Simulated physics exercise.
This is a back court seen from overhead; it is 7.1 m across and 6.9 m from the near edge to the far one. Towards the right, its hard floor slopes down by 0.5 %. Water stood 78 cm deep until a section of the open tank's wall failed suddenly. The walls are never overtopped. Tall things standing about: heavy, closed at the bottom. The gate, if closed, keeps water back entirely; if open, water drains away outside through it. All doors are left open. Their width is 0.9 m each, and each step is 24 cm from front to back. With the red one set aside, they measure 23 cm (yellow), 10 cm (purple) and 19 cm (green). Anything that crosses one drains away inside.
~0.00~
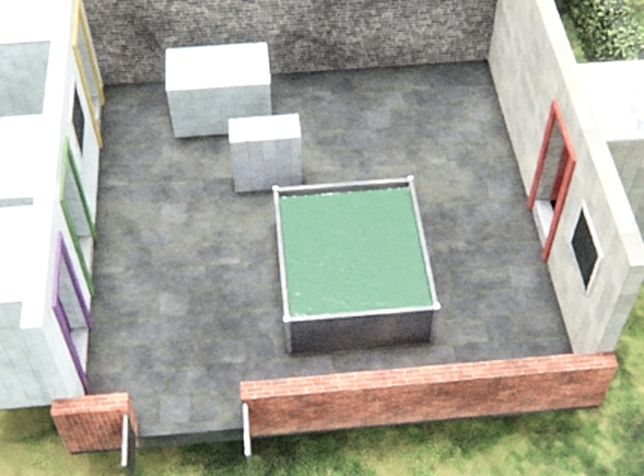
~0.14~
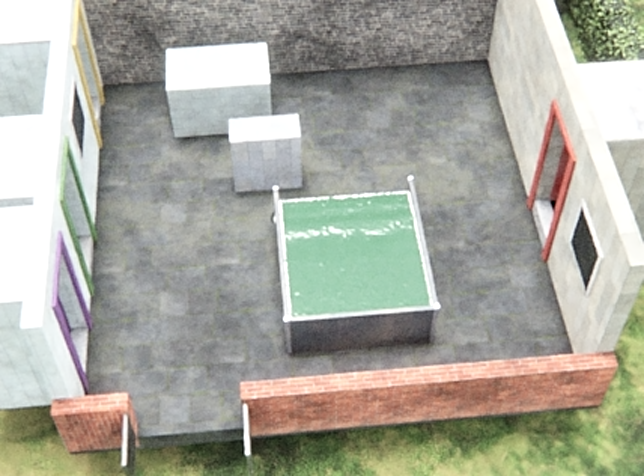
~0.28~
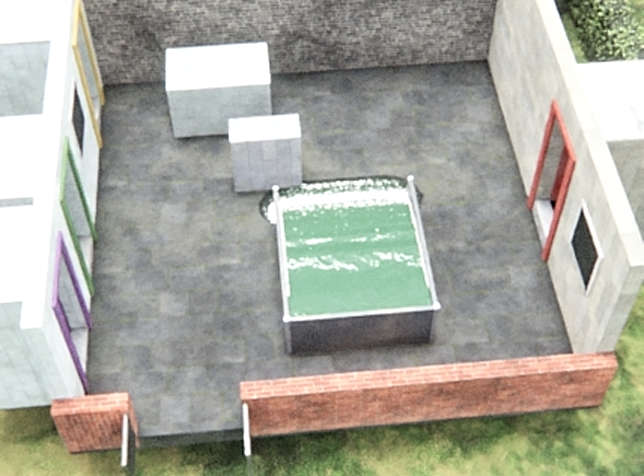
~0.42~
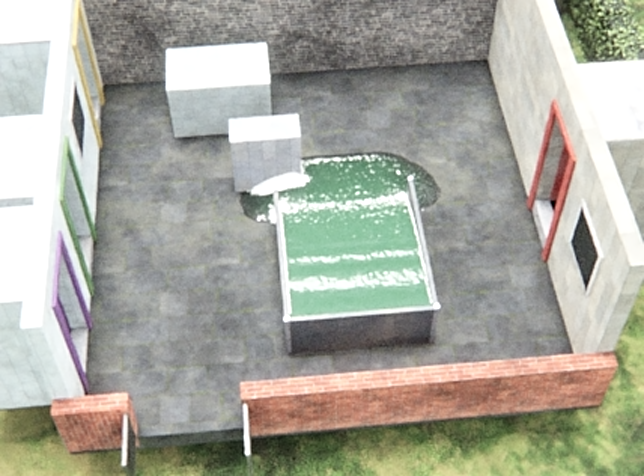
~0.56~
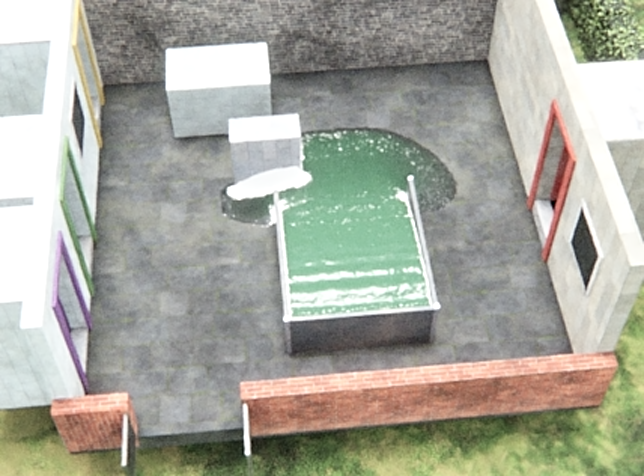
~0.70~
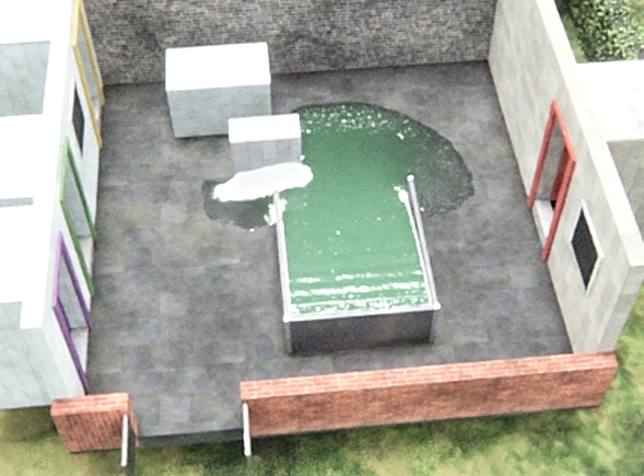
To begin with, green water lies still in an open tank on a grey walled court beside two pale blocks. The tank's far side opens and water pours out there, rippling white. It fans across the floor towards the back wall, wrapping round the smaller block, while the level inside drops.
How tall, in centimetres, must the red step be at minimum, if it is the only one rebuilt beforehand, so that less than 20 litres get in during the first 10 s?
It needs to be at least 5 cm tall.
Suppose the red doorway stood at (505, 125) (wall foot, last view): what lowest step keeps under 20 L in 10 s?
Roughly 18 cm.
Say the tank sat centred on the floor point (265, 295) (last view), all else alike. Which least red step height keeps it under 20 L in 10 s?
Minimum: Approx. 8.0 cm.
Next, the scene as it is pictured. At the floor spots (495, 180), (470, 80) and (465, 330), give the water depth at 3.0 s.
1, 39 and 0 cm, respectively.
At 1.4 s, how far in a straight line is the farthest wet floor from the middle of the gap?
Reach: Approx. 4.2 m.
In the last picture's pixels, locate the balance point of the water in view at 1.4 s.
It lies near (343, 215) in the last picture.
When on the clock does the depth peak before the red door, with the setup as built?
At roughly 4.5 s.
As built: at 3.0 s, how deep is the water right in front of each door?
Centimetres: Green = 14, red = 0, purple = 7, yellow = 11.
After 1.4 s water covers 40 % of the floor, deepest (48 cm) near (294, 193); it has not reached the red door.
After 3.0 s water covers 55 % of the floor, deepest (48 cm) near (485, 61); it has not reached the red door.
After 10.0 s water covers 100 % of the floor, deepest (18 cm) near (578, 383); 8 cm at the red door, 0 litres in over its 27 cm step.
At the red door as built, the water arrived by 3.7 s and peaked near 9 cm at 4.4 s.
Run again over the same 10 s with other heights there, 26 litres in over 4.5 cm, 11 litres over 6 cm. The limit of 20 litres is kept from about 5 cm up.
